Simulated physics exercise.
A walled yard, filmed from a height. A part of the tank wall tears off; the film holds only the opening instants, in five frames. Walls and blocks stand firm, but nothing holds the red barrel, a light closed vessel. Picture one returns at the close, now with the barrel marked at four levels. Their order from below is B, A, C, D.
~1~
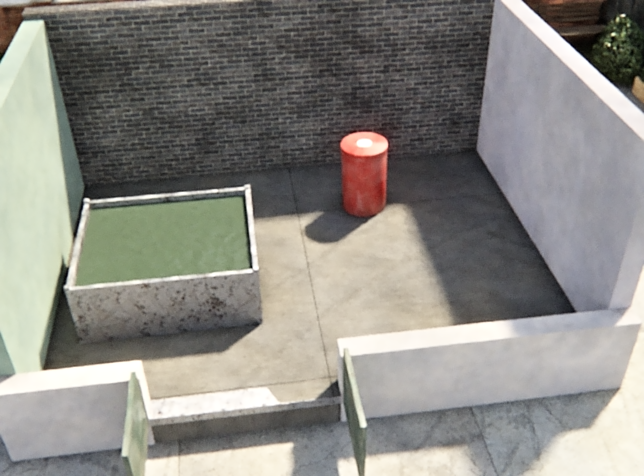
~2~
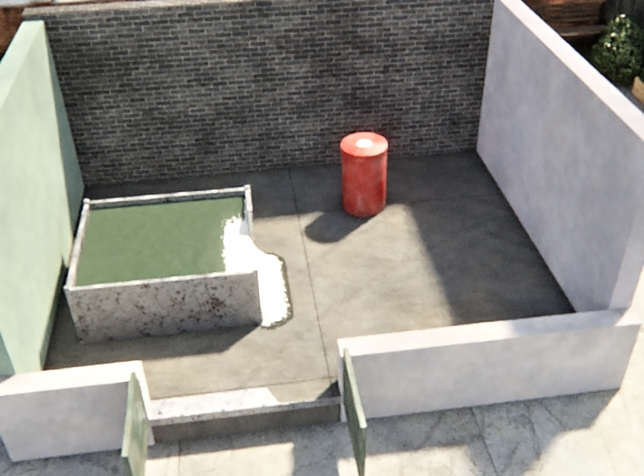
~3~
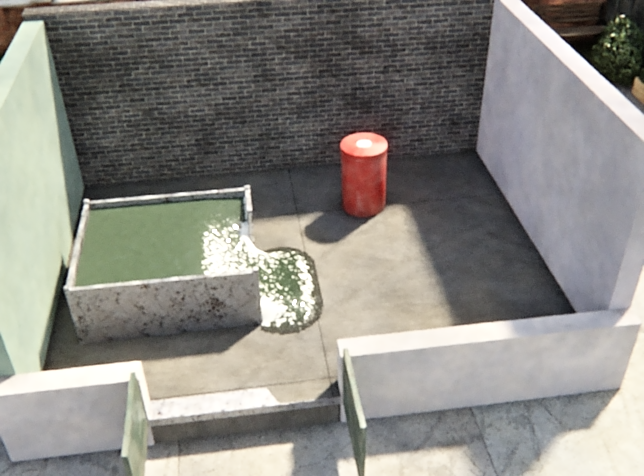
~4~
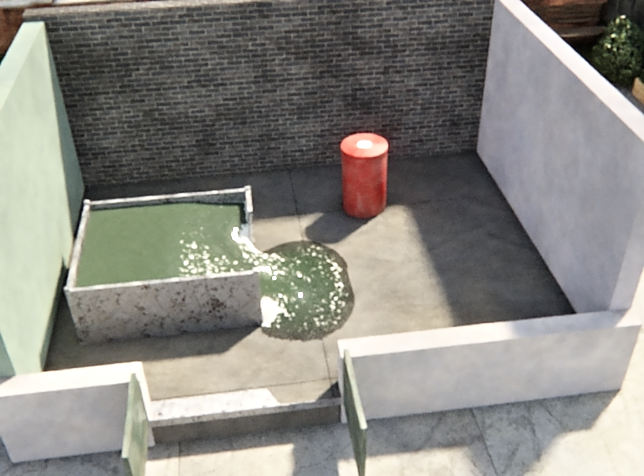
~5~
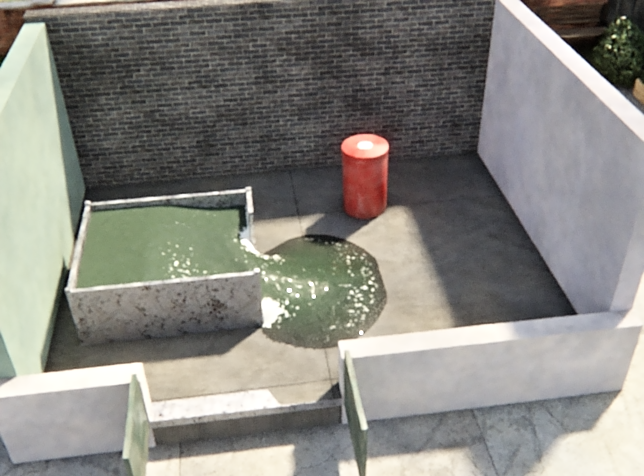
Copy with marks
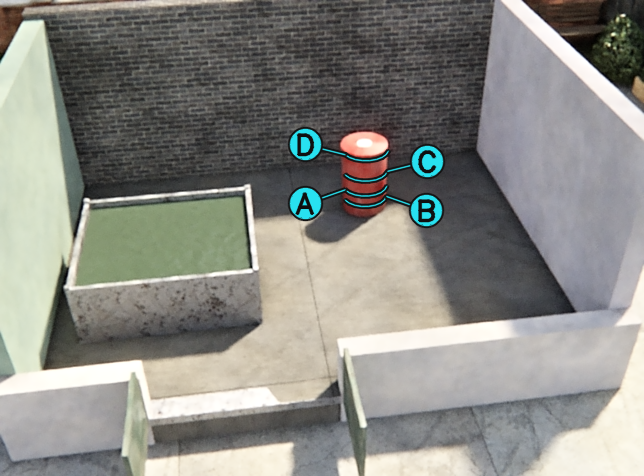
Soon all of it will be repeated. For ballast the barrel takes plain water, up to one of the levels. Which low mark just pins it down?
Take B.
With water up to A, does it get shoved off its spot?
No, not at all.
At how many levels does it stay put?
All of the four.
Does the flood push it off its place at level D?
No, not at all.
On the marked copy, A at (368, 195); B at (368, 206); C at (369, 181); D at (369, 160); from the bottom up B, A, C, D.
Choosing A, it does not move.
Choosing B, it does not move.
Choosing C, it does not move.
Choosing D, it does not move.
